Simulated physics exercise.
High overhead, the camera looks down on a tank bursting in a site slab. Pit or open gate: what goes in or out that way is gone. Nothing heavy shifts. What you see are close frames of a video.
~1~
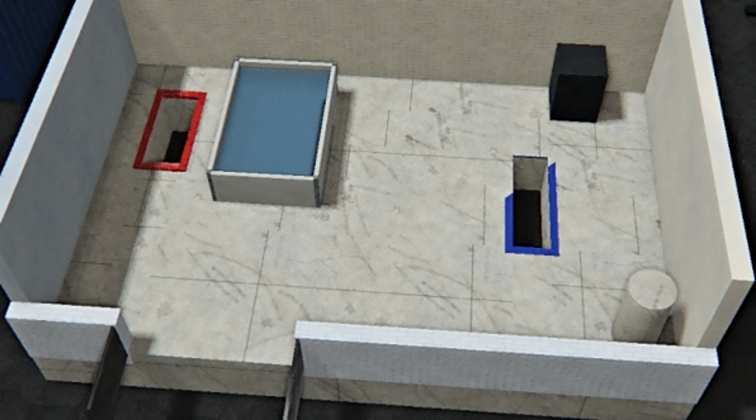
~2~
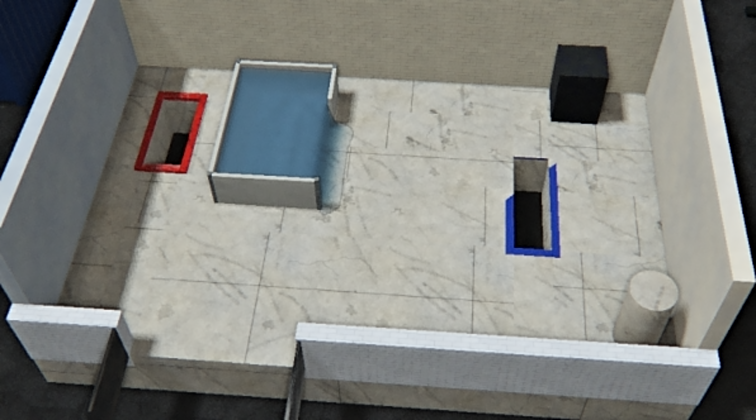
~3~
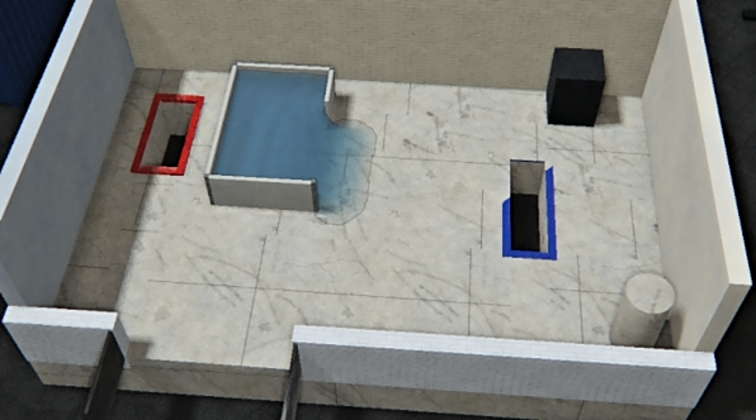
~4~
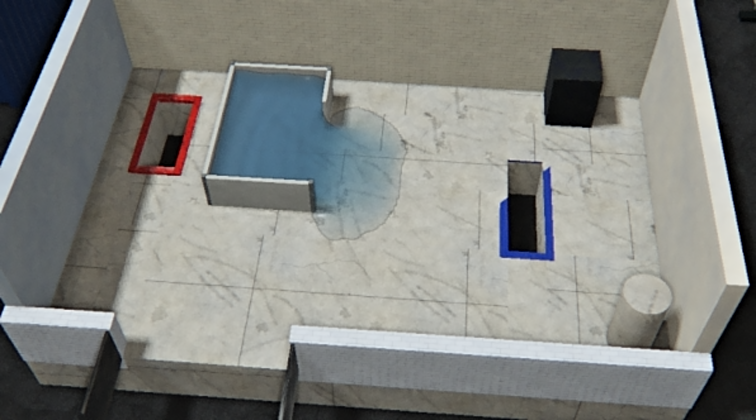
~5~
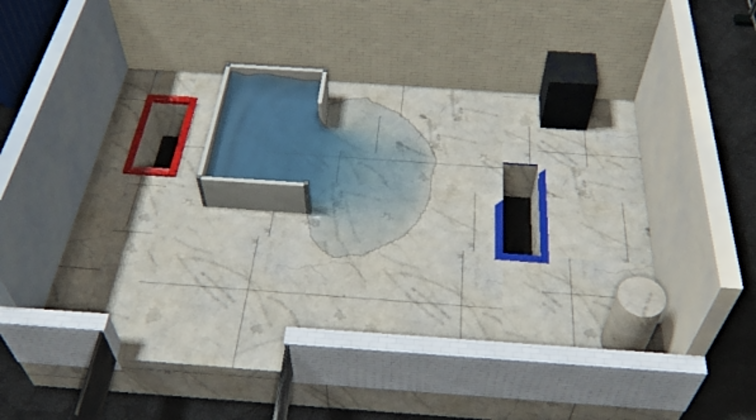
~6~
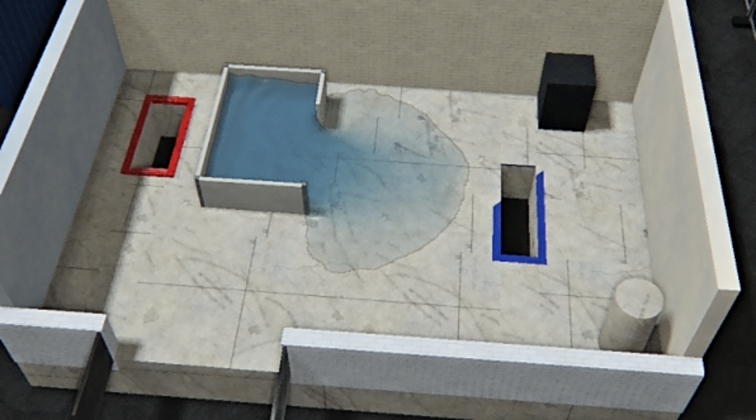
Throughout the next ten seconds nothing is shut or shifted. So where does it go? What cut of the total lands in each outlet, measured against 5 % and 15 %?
Result: The gate takes in a trifling amount - short of five per cent; the blue pit takes in a considerable amount - past fifteen per cent; the red pit takes in a trifling amount - short of five per cent.
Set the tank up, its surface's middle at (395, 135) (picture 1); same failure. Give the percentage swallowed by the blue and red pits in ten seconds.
I'd say the blue pit takes 75 % while the red pit takes 0 %.
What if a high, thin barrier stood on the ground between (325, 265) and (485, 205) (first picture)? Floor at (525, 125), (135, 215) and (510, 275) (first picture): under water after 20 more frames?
Point by point: First swamped, next spared, last spared.
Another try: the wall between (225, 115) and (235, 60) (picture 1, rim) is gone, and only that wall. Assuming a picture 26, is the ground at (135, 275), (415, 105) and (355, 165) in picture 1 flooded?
Point 1: Inundated; point 2: Unwetted; point 3: Unwetted.
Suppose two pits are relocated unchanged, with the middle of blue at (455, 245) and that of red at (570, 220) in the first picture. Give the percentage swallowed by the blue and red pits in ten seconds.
Breakdown: Blue 45%, red 14%.
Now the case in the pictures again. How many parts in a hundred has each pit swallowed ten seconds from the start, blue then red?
I'd say near 54 %, and near 0 %.
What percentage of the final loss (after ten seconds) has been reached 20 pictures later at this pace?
Around 50 % of the total, roughly.
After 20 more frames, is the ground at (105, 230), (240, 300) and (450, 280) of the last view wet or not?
Well, in turn they'd be dry underfoot, dry underfoot and wet underfoot.
A moment on, water covers 30 % of the floor; the gate 0 %, the blue pit 5 %, the red pit 0 %.
Next, water covers 40 % of the floor; the gate 0 %, the blue pit 16 %, the red pit 0 %.
Then, water covers 50 % of the floor; the gate 0 %, the blue pit 26 %, the red pit 0 %.
Later, water covers 55 % of the floor; the gate 0 %, the blue pit 37 %, the red pit 0 %.
In the end, water covers 55 % of the floor; the gate 0 %, the blue pit 54 %, the red pit 0 %.
